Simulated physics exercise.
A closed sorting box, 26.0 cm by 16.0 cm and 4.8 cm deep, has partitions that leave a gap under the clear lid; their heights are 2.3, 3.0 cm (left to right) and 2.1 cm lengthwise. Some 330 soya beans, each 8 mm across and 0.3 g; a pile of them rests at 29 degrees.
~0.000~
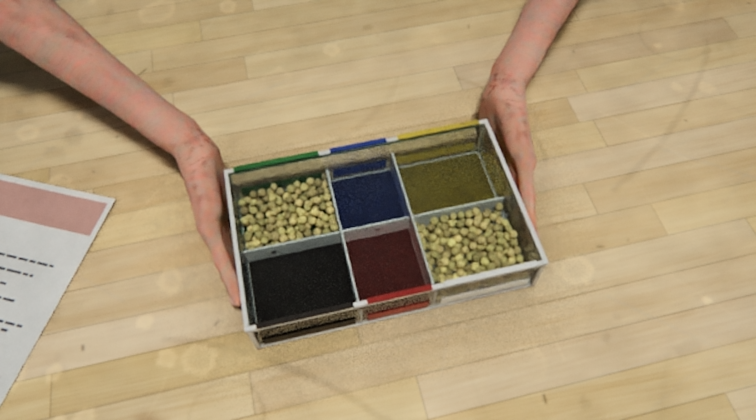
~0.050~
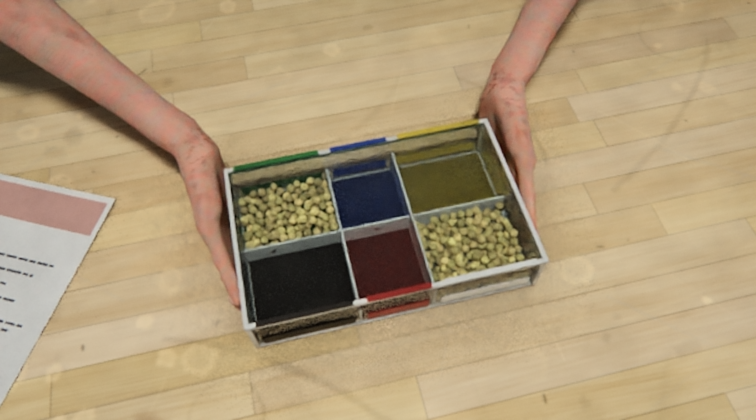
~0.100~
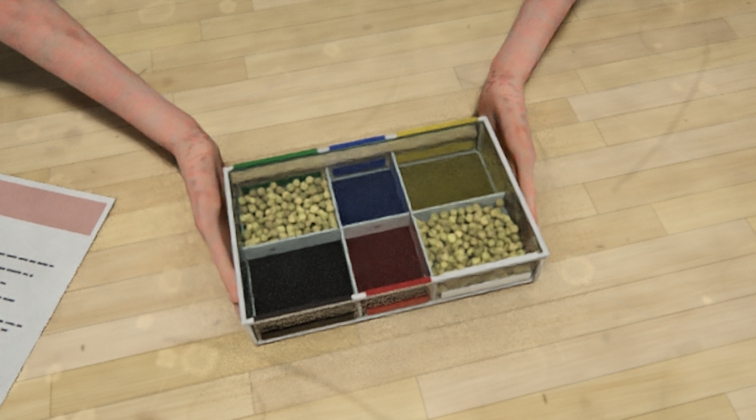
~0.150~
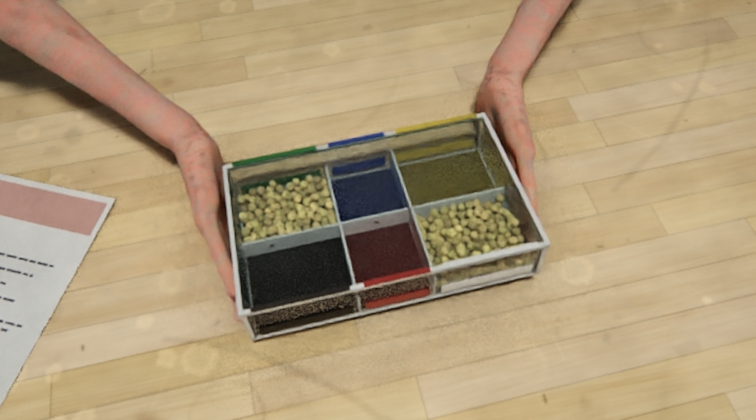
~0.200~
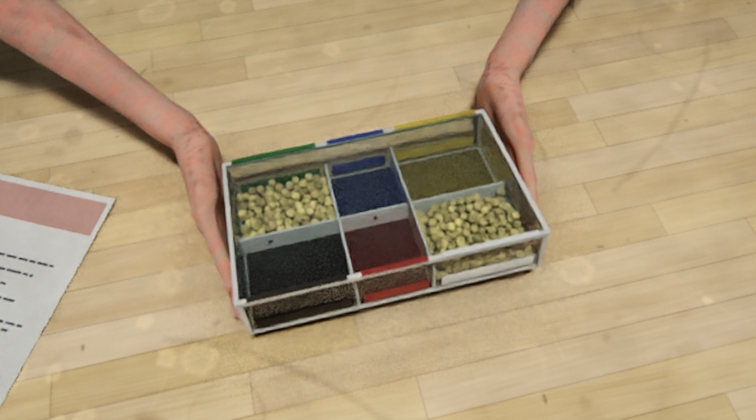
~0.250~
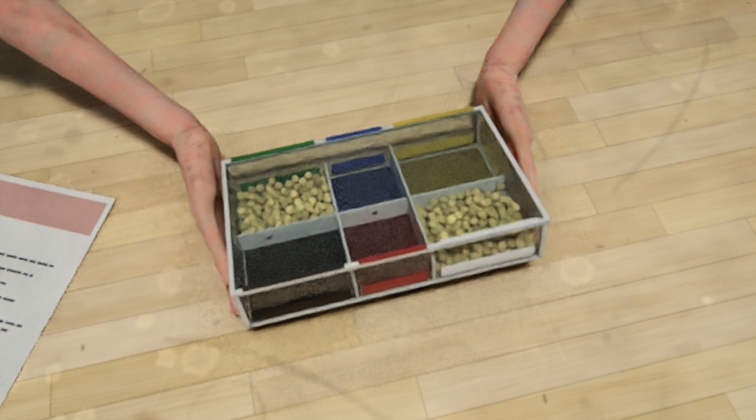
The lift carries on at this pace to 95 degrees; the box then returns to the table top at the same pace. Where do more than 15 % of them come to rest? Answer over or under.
Red: Under, blue: Under, green: Over, yellow: Over, white: Under, black: Under.
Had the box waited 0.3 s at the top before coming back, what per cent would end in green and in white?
In that case green 40, white 5.
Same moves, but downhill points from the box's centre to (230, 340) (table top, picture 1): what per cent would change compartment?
About 45 per cent.
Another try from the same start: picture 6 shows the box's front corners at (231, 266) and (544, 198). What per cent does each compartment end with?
Red 0, blue 5, green 40, yellow 50, white 5, black 0.
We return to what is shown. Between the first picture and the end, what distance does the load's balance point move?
About 6.0 cm.
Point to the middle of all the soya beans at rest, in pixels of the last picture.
Near (386, 182).
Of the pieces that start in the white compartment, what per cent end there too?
Roughly 10 per cent.
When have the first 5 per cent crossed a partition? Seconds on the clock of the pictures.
At about 1.05 s.
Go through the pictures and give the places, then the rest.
Box tilt 0 degrees, front corners at (249, 327) and (542, 261); green 40 %, white 60 %, in the first frame.
Box tilt 1 degrees, front corners at (249, 325) and (542, 259), in the second frame.
Box tilt 3 degrees, front corners at (247, 320) and (543, 253), lowest corner left back, in the third frame.
Box tilt 7 degrees, front corners at (243, 312) and (544, 243), lowest corner left back, in the fourth frame.
Box tilt 10 degrees, front corners at (239, 302) and (544, 232), lowest corner left back, in the fifth frame.
Box tilt 14 degrees, front corners at (235, 292) and (544, 219), lowest corner left back; green 40 %, white 60 %. The box's pace is about 75 degrees a second, in the sixth frame.
After 1.42 s, tilt 95 degrees; blue 5 %, green 40 %, yellow 25 %, white 30 %.
After 2.20 s, tilt 43 degrees; blue 10 %, green 40 %, yellow 45 %, white 5 %.
Then, at 3.00 s, tilt 0 degrees; blue 10 %, green 40 %, yellow 45 %, white 5 %.
At rest (3.7 s), red 0 %, blue 10 %, green 40 %, yellow 45 %, white 5 %, black 0 %.
